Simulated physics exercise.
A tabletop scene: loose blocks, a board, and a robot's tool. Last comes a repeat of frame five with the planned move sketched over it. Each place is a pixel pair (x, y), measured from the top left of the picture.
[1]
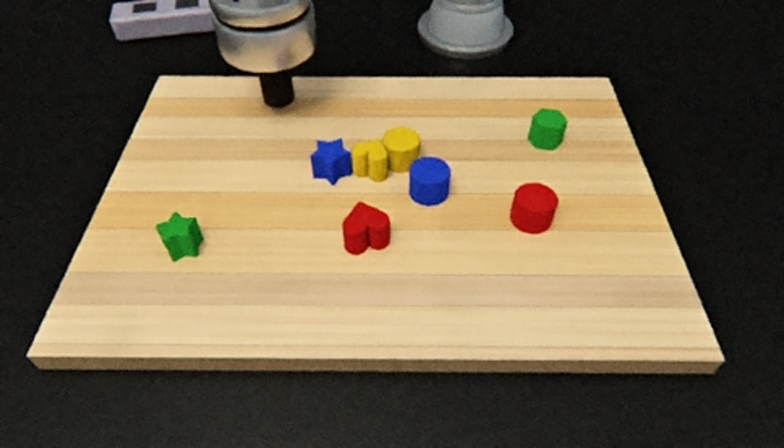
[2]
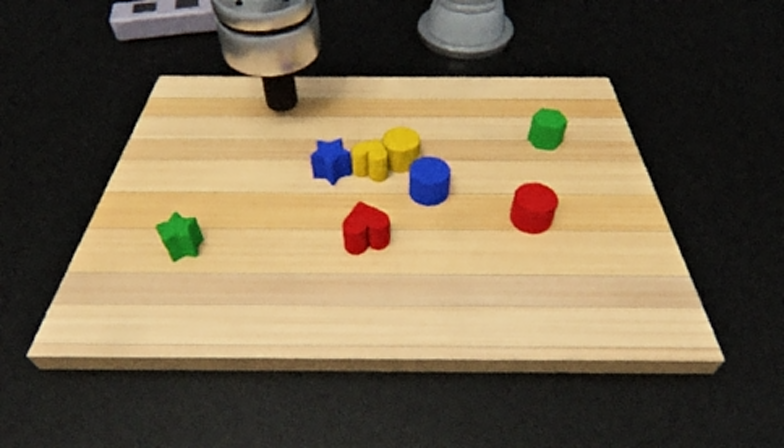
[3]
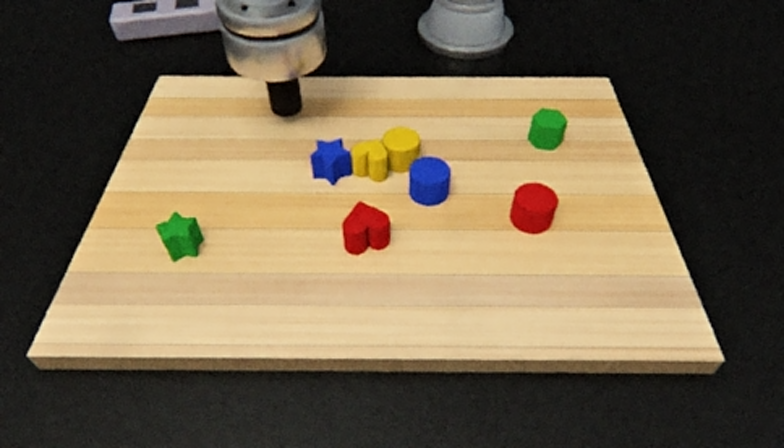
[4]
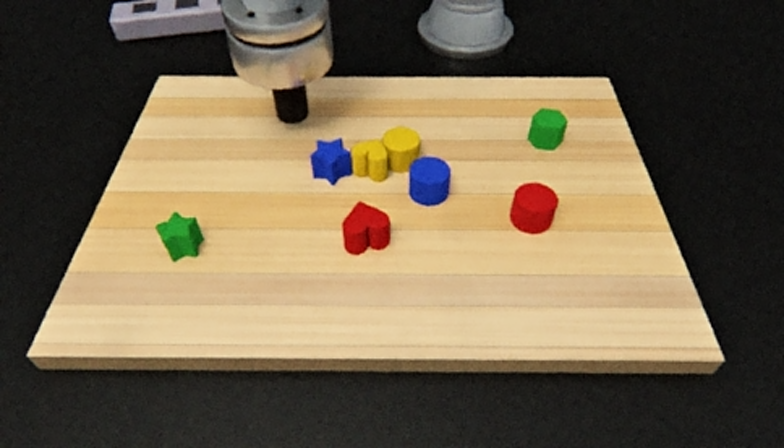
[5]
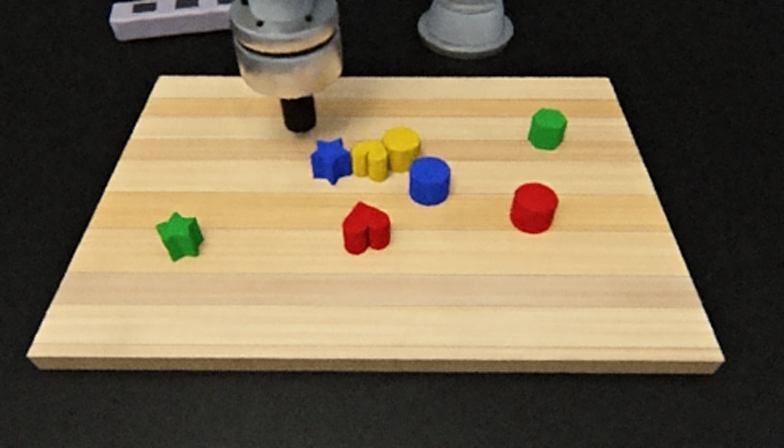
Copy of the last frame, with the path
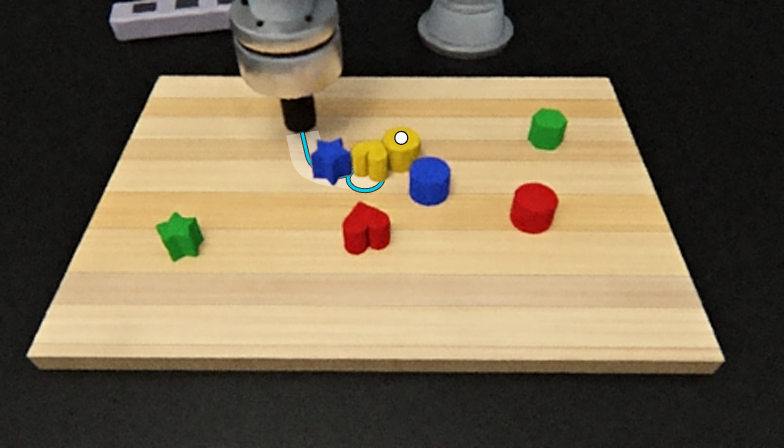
On a wooden board against a black background, a robot's dark-tipped tool moves slightly right and toward the viewer, nearing a blue star-shaped block, while the red, green, blue and yellow blocks all stay still.
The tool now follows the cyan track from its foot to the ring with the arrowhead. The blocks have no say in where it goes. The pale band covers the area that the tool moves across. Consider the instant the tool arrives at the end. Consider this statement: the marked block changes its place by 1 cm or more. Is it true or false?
That is true.
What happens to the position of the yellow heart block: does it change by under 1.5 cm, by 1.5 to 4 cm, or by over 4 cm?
Shift: 1.5 to 4 cm.
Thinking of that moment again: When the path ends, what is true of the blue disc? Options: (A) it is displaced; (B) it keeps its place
I choose B.
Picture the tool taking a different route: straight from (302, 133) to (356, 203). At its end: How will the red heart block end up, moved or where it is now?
If the tool follows that path, the red heart block ends up shifted.
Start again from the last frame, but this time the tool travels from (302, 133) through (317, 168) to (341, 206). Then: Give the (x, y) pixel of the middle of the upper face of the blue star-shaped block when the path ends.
When the path ends, it will be at (371, 177).
Path on the board, from (302, 133) via (308, 156) and (329, 173), ending at (365, 178); the dot is on the yellow disc.
What follows on the original path. One third of the way, tool at (306, 146); nothing pushed yet.
Two thirds of the way, tool at (329, 163); blue star-shaped block at (350, 166), turned 40° anticlockwise.
At the end, tool at (365, 168); blue star-shaped block at (374, 177); yellow heart block at (401, 150), turned 15° anticlockwise; yellow disc at (422, 133); blue disc in place.
